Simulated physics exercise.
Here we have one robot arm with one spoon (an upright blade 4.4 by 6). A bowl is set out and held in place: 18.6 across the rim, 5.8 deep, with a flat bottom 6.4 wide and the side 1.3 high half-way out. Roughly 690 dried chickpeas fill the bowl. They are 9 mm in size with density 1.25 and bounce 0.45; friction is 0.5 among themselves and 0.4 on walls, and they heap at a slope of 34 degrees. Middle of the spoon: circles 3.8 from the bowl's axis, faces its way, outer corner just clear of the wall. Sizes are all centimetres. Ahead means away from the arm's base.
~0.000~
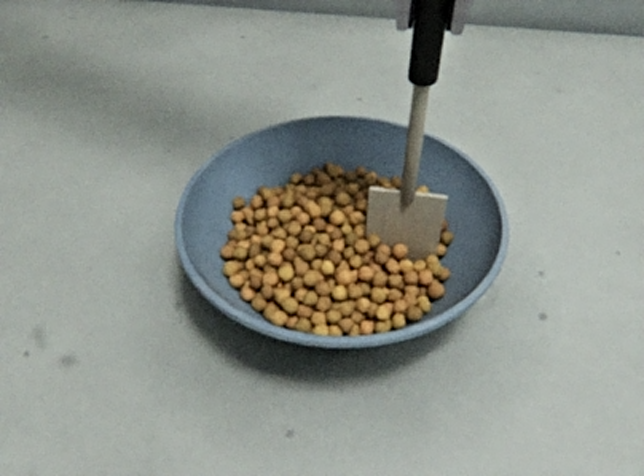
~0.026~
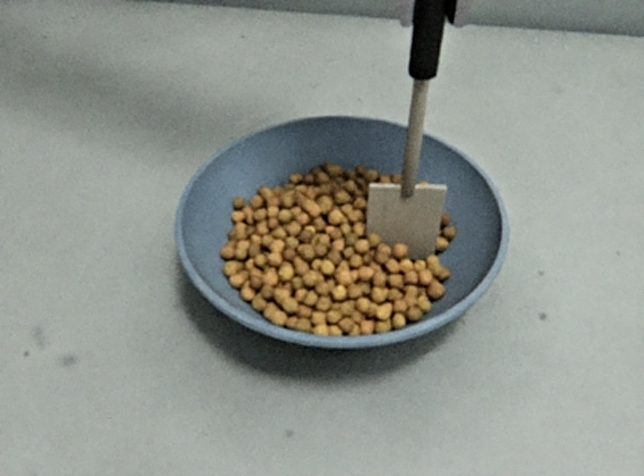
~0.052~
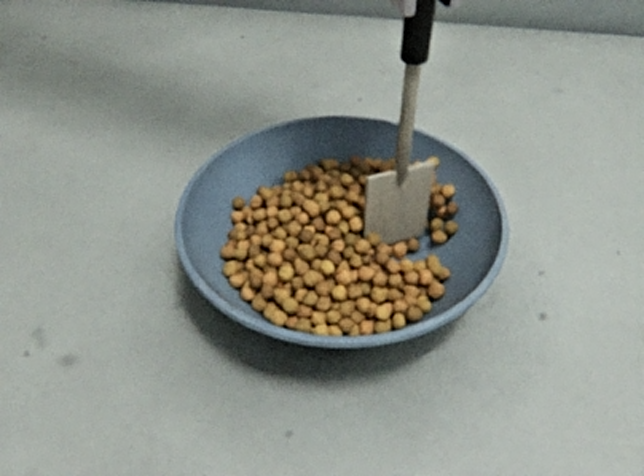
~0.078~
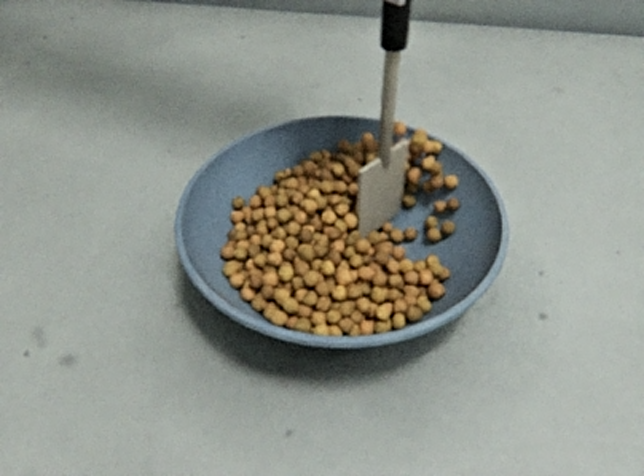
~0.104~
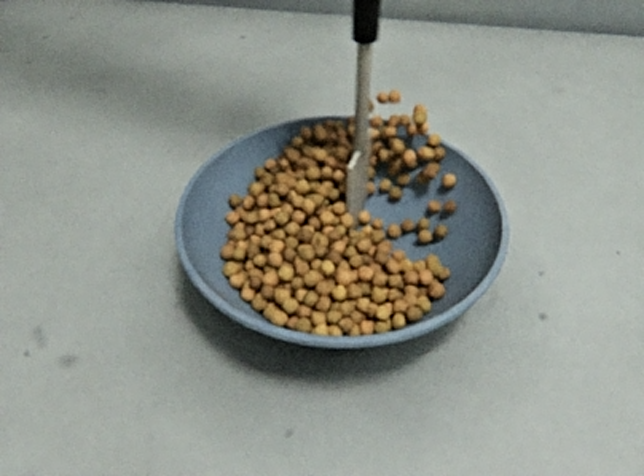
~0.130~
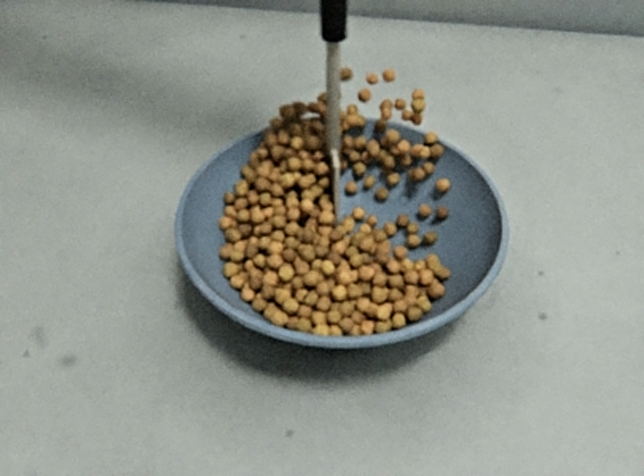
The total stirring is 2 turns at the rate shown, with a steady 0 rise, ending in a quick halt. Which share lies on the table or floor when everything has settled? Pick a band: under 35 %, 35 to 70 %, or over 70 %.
35 to 70 %.
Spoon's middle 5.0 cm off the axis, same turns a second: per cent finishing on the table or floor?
That would come to roughly 40 percent.
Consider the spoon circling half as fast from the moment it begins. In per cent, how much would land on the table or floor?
It would come to around 10 percent.
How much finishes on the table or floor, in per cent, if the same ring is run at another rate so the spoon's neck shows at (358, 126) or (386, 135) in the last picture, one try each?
Around 35 and 10 percent, in that order.
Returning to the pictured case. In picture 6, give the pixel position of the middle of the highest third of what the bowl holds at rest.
(387, 218).
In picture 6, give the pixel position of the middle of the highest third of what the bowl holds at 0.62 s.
Around (250, 248).
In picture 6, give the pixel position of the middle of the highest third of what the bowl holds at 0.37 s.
About (445, 241) in the last picture.
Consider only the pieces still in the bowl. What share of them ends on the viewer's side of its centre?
40 %.
By 0.37 s, 344° round, highest piece 9 above the table; 501 in the bowl, 120 on the table or floor, 71 in flight or on the tool.
By 0.62 s, 222° round, highest piece 9 above the table; 406 in the bowl, 265 on the table or floor, 21 in flight or on the tool.
By 0.94 s, 0° round, highest piece 6 above the table; 375 in the bowl, 317 on the table or floor.
By 1.64 s, 0° round, highest piece 5 above the table; 375 in the bowl, 317 on the table or floor.
Final count, 375 in the bowl, 317 on the table or floor. That is 46 % on the table or floor.
